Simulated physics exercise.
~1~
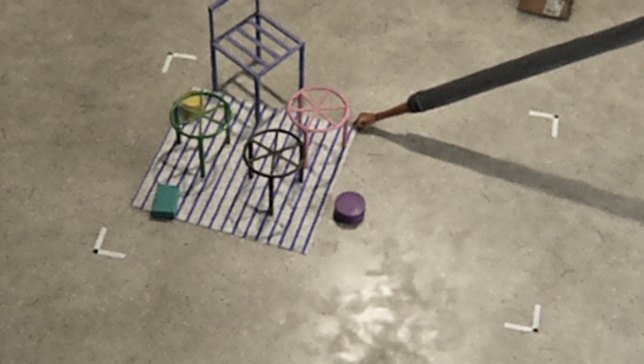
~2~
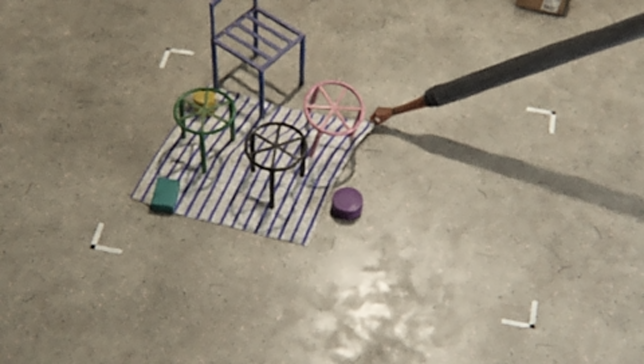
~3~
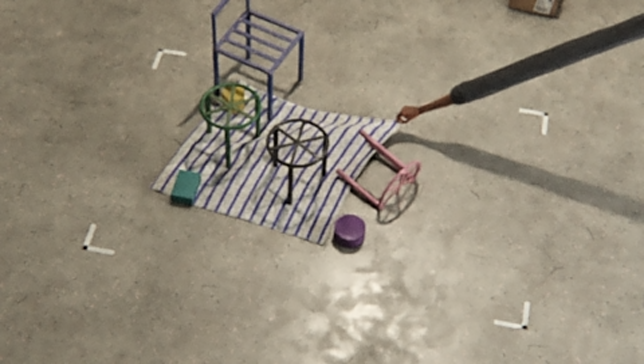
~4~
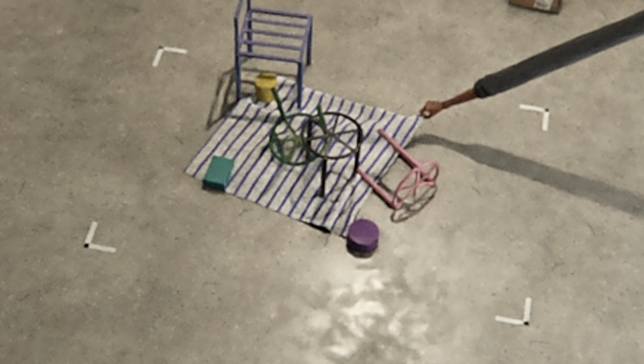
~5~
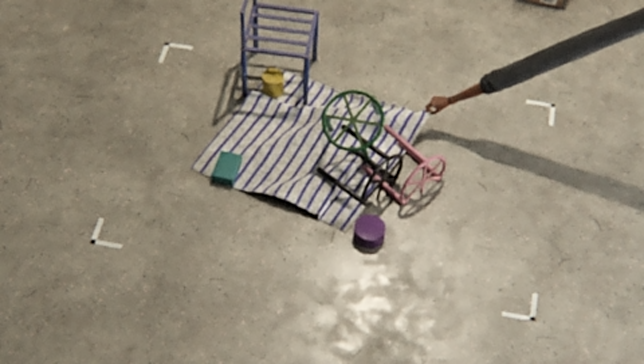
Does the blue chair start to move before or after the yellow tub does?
The blue chair starts to move after the yellow tub. The tub is already shifting right with the rug while the chair is still in place.
